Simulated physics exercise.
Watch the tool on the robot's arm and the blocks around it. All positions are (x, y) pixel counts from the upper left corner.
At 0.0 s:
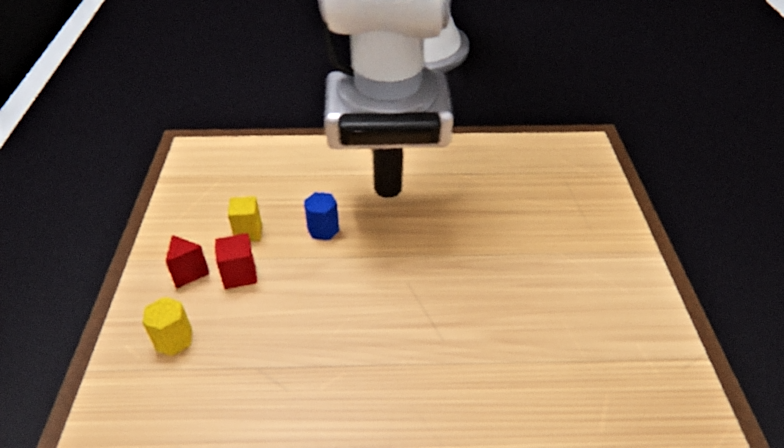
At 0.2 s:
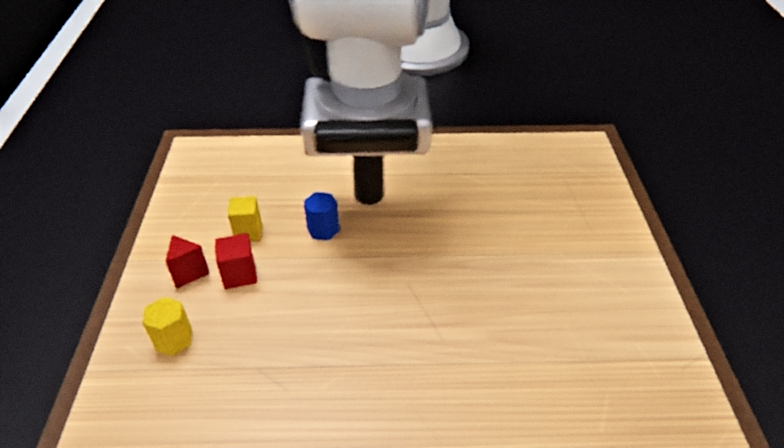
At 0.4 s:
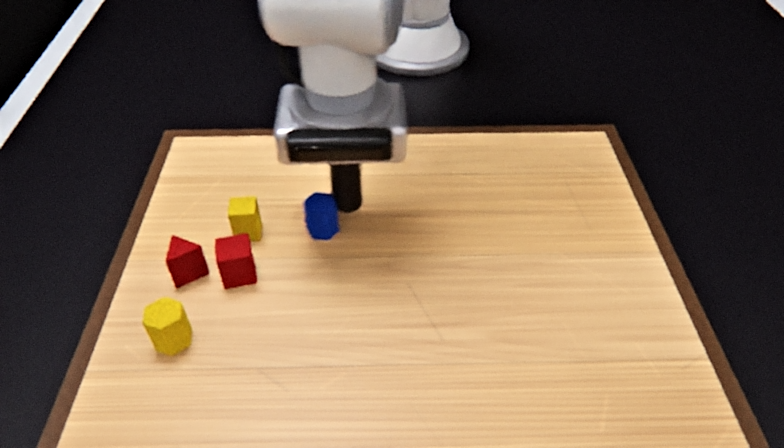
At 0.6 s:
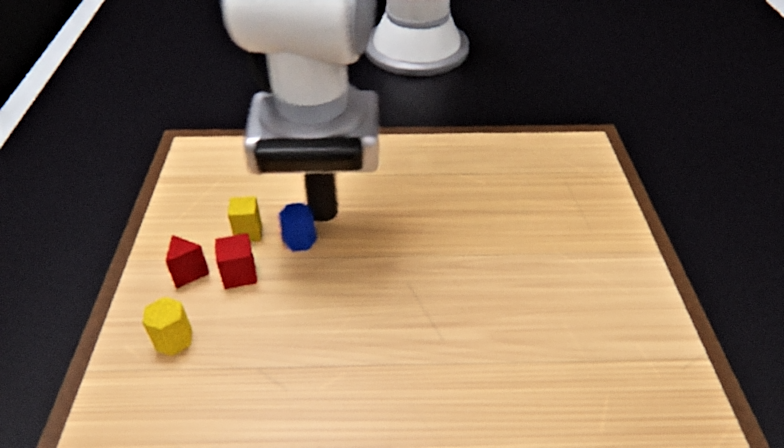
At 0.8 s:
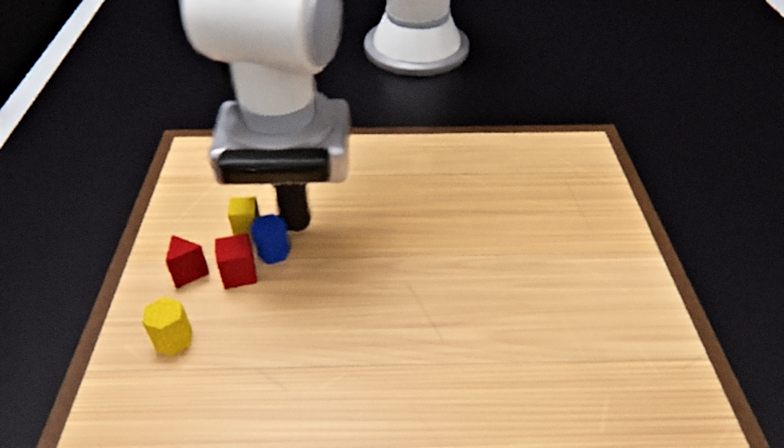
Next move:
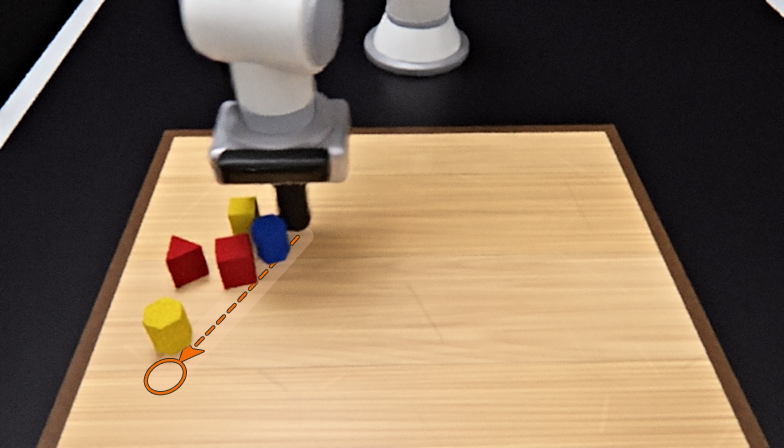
A robot arm moving left across a wooden board, pushing a blue block toward the red and yellow blocks.
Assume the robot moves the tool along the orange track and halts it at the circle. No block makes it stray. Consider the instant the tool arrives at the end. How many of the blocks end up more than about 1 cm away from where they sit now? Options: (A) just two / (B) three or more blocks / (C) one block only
I'll go with B - three or more blocks.
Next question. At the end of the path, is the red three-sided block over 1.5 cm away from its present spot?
Answer: No.
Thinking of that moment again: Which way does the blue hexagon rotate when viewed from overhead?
Clockwise rotation.
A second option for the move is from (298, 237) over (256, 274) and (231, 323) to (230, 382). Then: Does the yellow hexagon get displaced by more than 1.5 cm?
It seems not.
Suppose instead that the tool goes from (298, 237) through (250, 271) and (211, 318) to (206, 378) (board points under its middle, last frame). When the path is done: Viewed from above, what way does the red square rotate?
Viewed from above, counterclockwise.
Drawn move, from (298, 237) to (165, 376).
The first path, step by step. One third of the way, tool (257, 264); red square (198, 262), turned 35° anticlockwise; blue hexagon (224, 241), turned 60° clockwise.
Two thirds of the way, tool (212, 310); red square (195, 263), turned 35° anticlockwise; blue hexagon (223, 242), turned 70° clockwise.
At the end, tool (159, 363); yellow hexagon (135, 323), turned 40° clockwise; red three-sided block still; red square (195, 263), turned 35° anticlockwise; yellow square still; blue hexagon (223, 242), turned 70° clockwise.
